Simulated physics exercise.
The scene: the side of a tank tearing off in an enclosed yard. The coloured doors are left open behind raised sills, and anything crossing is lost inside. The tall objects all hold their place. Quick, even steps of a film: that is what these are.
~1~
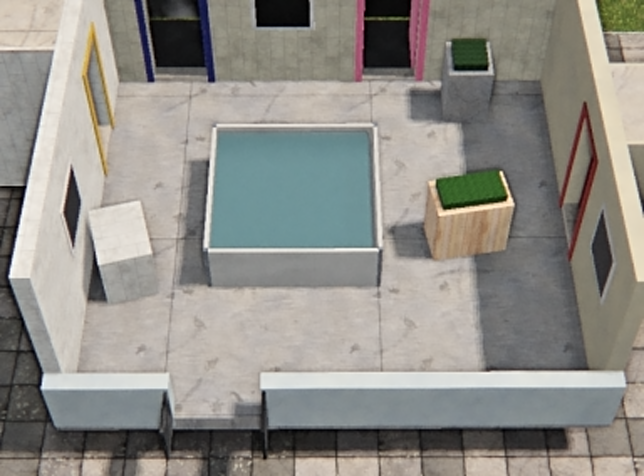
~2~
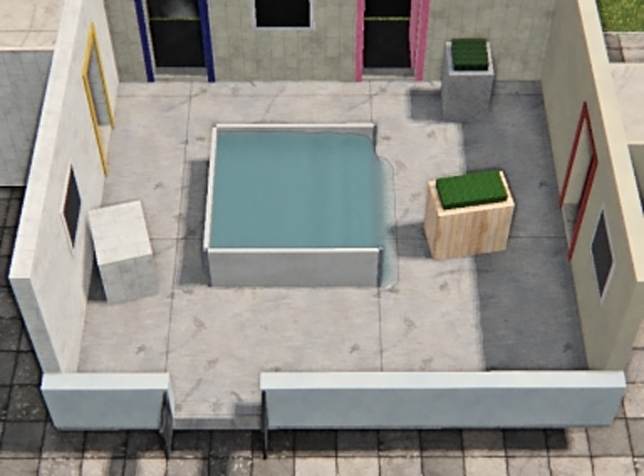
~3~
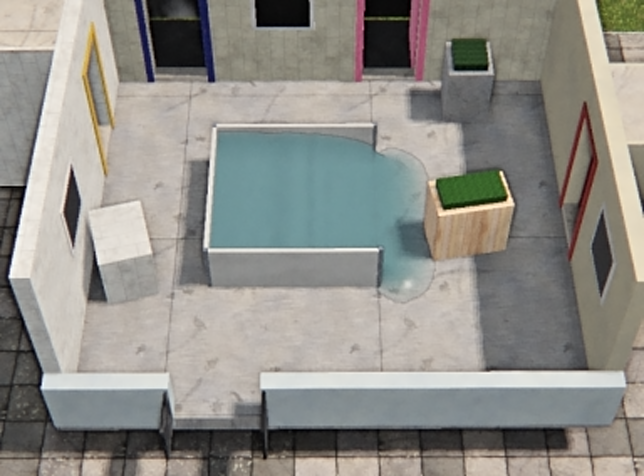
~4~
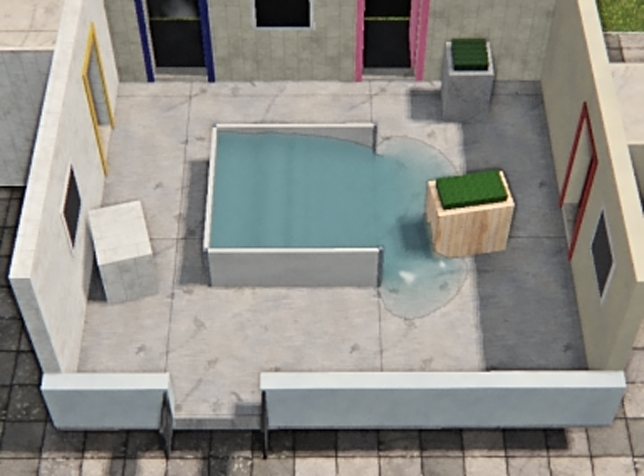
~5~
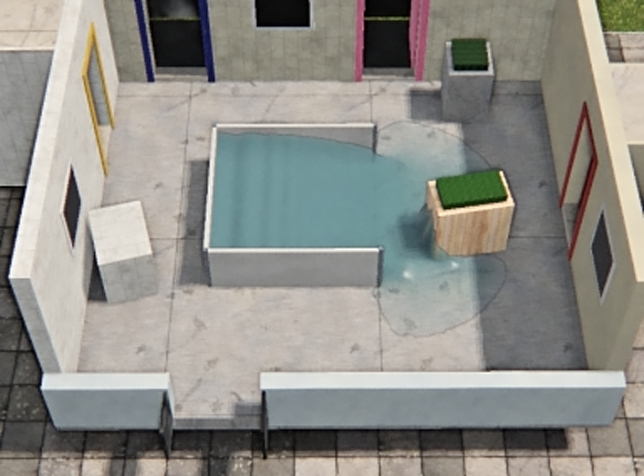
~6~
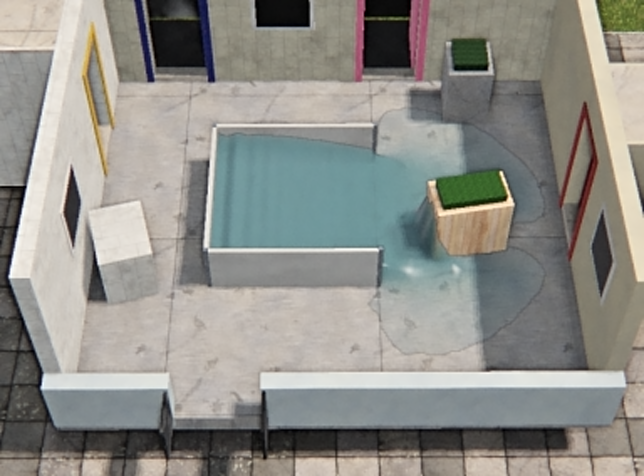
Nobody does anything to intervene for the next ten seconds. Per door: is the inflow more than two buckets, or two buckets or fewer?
Red door: Above two buckets, pink door: Above two buckets, yellow door: Two buckets at most, blue door: Two buckets at most.
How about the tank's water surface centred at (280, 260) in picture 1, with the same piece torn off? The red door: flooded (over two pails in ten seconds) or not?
Reading for the red: It admits more.
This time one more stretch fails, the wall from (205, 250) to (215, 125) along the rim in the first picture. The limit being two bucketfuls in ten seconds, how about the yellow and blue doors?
The yellow door exceeds the limit and the blue door exceeds the limit.
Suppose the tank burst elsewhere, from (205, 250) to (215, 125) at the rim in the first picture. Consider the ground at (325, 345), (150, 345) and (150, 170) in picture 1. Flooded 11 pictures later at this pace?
The first point is spared, the second soaked, the third soaked.
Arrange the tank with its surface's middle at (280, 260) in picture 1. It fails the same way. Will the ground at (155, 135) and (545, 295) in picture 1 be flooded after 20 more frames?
The first spot is spared, the second swamped.
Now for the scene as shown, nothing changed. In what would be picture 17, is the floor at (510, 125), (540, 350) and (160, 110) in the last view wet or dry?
Result, as listed: Wetted / wetted / not wetted.
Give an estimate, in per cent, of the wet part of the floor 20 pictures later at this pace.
Estimate: Near 60 %.
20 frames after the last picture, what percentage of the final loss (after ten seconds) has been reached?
Somewhere around 25 per cent, I'd say.
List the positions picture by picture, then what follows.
In the first picture, the open tank at (294, 188) is whole and still.
In the second picture, the front is at (390, 286), out from the gap at (374, 211).
In the third picture, water pours out at (374, 211) and has run to (407, 296).
In the fourth picture, water pours out at (374, 212) and has run to (424, 309).
In the fifth picture, the front is at (474, 309), out from the gap at (374, 213).
In the sixth picture, the front is at (534, 288), out from the gap at (374, 213).
A moment on, water covers 35 % of the floor; the red door under two buckets in, the pink door not reached, the yellow door not reached, the blue door not reached.
Next, water covers 40 % of the floor; the red door over two buckets in, the pink door wet at the sill, nothing in, the yellow door not reached, the blue door not reached.
Then, water covers 60 % of the floor; the red door over two buckets in, the pink door under two buckets in, the yellow door not reached, the blue door not reached.
Later, water covers 95 % of the floor; the red door far over two buckets in, the pink door over two buckets in, the yellow door under two buckets in, the blue door wet at the sill, nothing in.
In the end, water covers 100 % of the floor; the red door far over two buckets in, the pink door over two buckets in, the yellow door under two buckets in, the blue door under two buckets in.
